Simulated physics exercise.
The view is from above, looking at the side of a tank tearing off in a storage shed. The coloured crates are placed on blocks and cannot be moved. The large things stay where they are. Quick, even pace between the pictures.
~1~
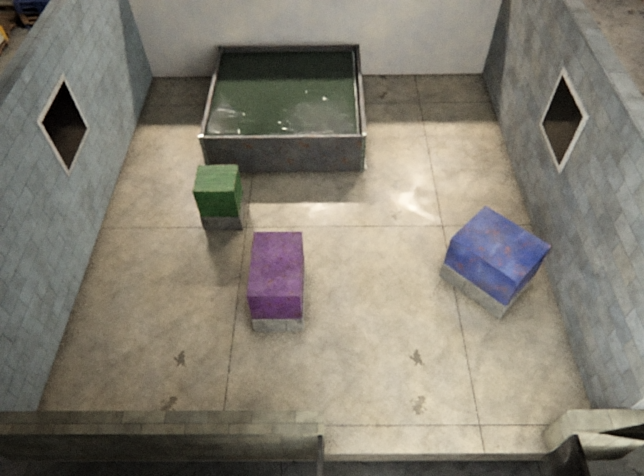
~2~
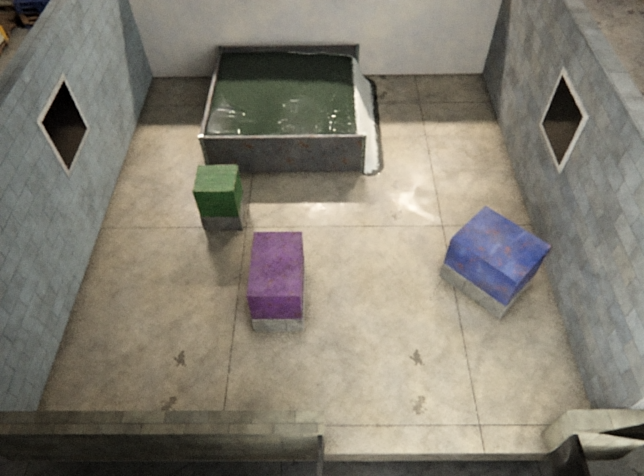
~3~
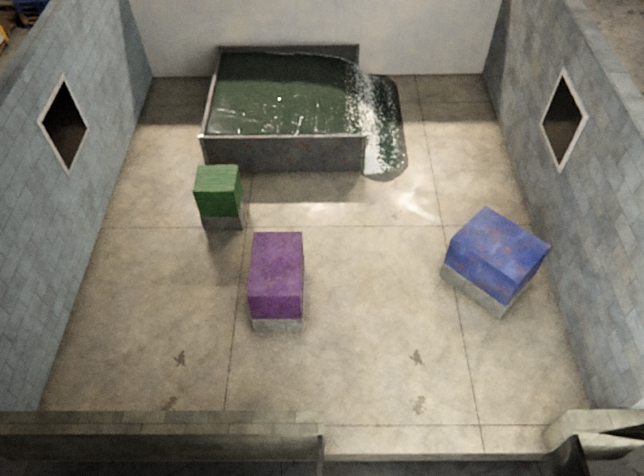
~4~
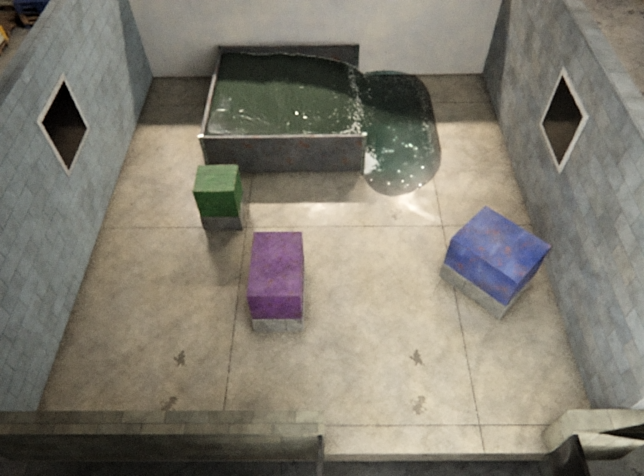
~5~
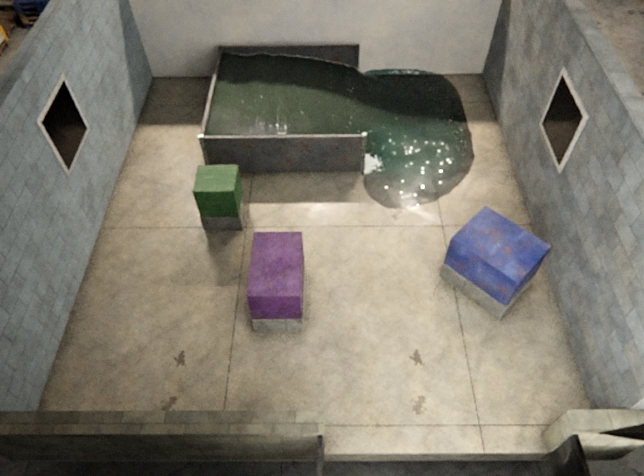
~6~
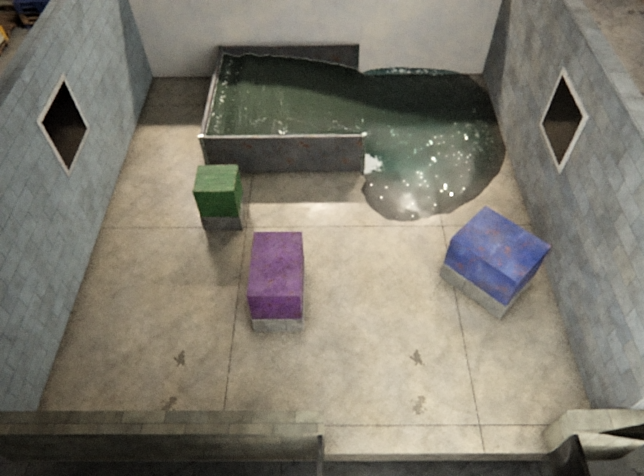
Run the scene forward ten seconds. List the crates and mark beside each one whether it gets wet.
Purple crate - stays dry; green crate - stays dry; blue crate - gets wet.
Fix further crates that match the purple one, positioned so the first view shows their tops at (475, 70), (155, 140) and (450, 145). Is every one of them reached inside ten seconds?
Is reached, then stays clear, then is reached.
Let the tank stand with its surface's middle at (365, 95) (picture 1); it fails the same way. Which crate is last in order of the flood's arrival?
My pick is the crate marked green.
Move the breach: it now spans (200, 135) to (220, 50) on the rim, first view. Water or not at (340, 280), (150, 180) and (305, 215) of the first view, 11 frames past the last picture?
Going through them in turn: Still unsoaked, then reached by the flood, then still unsoaked.
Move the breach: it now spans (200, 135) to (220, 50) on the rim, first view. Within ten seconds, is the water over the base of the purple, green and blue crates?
Going crate by crate, the purple one comes through dry, the green one comes through dry and the blue one comes through dry.
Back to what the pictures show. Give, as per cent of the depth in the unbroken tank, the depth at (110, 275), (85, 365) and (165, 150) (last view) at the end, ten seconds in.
In order: About 12, 12 and 8 in a hundred.
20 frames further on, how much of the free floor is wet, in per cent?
That should be about 40 %.
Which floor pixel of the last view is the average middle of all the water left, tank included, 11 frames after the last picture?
I'd put it at around (384, 129).
A moment on, water covers 25 % of the floor; the purple crate not reached, the green crate not reached, the blue crate water round its plinth.
Next, water covers 30 % of the floor; the purple crate not reached, the green crate not reached, the blue crate water round its plinth.
Then, water covers 40 % of the floor; the purple crate not reached, the green crate not reached, the blue crate water round its plinth.
Later, water covers 80 % of the floor; the purple crate water round its plinth, the green crate water round its plinth, the blue crate water round its plinth.
In the end, water covers 100 % of the floor; the purple crate stayed above the water, the green crate stayed above the water, the blue crate was topped.
